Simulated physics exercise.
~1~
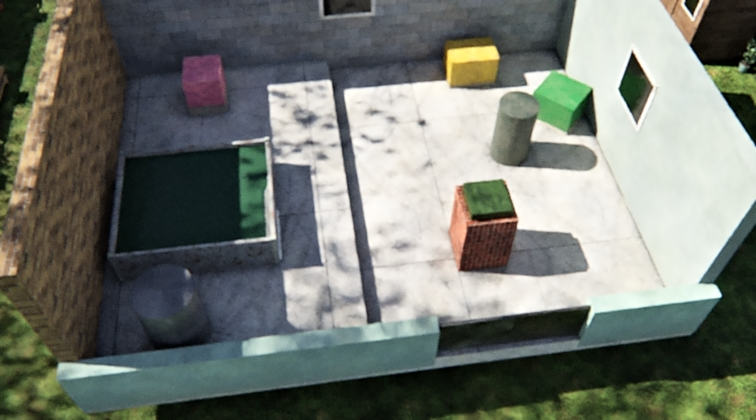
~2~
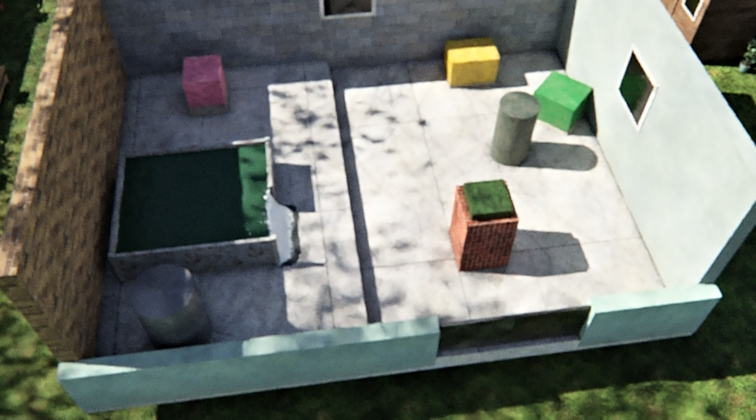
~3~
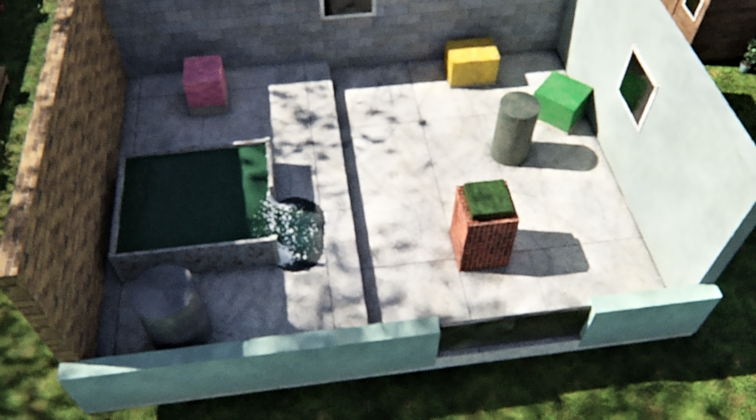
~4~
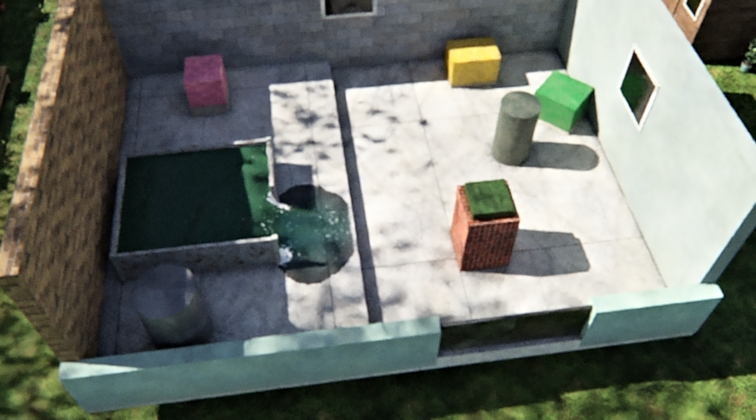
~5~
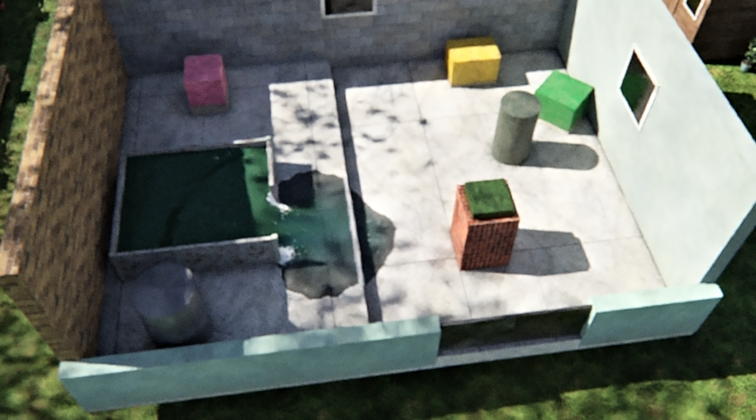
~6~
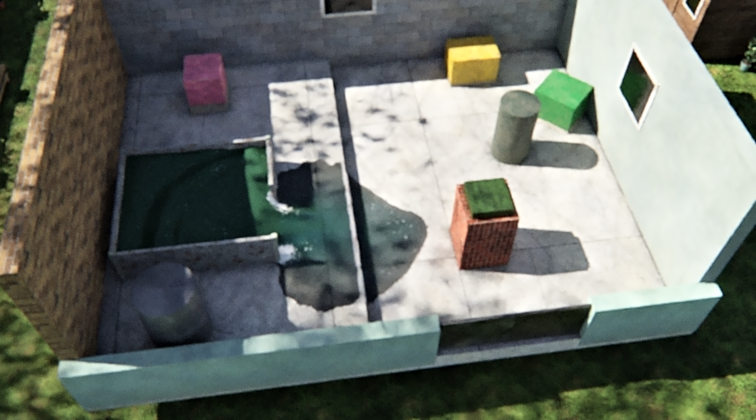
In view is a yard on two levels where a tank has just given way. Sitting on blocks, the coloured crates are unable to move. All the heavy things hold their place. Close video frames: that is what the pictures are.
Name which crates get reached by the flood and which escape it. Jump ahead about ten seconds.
The green crate meets the water; the pink crate avoids the water; the yellow crate meets the water.
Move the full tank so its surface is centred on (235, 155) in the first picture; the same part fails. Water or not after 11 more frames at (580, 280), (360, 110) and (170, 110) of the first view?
As listed: Not flooded, clear, free of water.
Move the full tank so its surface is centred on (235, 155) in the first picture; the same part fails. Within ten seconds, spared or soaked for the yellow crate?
As it turns out, yellow gets hit.
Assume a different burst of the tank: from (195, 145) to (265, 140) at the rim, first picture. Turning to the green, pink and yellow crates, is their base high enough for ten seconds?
My guess is green goes wet, pink goes wet, and yellow goes wet.
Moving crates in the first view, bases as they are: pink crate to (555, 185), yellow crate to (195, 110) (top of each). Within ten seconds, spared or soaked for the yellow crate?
The yellow crate simply stays high and dry.
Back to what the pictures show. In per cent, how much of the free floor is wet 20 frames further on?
Roughly 50 percent, I reckon.
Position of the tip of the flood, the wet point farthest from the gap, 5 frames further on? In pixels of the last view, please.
Roughly at (539, 224).
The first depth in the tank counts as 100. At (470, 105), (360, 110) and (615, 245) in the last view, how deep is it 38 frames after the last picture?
First spot roughly 8 %, second 0 %, third 18 %.
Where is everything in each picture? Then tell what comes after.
The tank at (195, 197) is whole and still, in the first picture.
Water pours out at (273, 227) and has run to (286, 207), in the second picture.
The front is at (314, 207), out from the gap at (273, 228), in the third picture.
The front is at (349, 209), out from the gap at (275, 229), in the fourth picture.
The front is at (389, 229), out from the gap at (274, 228), in the fifth picture.
Water pours out at (274, 227) and has run to (420, 234), in the sixth picture.
A moment on, water covers 20 % of the floor; the green crate not reached, the pink crate not reached, the yellow crate not reached.
Next, water covers 35 % of the floor; the green crate not reached, the pink crate not reached, the yellow crate not reached.
Then, water covers 50 % of the floor; the green crate water round its plinth, the pink crate not reached, the yellow crate water round its plinth.
Later, water covers 55 % of the floor; the green crate water round its plinth, the pink crate not reached, the yellow crate water round its plinth.
In the end, water covers 65 % of the floor; the green crate was topped, the pink crate stayed above the water, the yellow crate was topped.
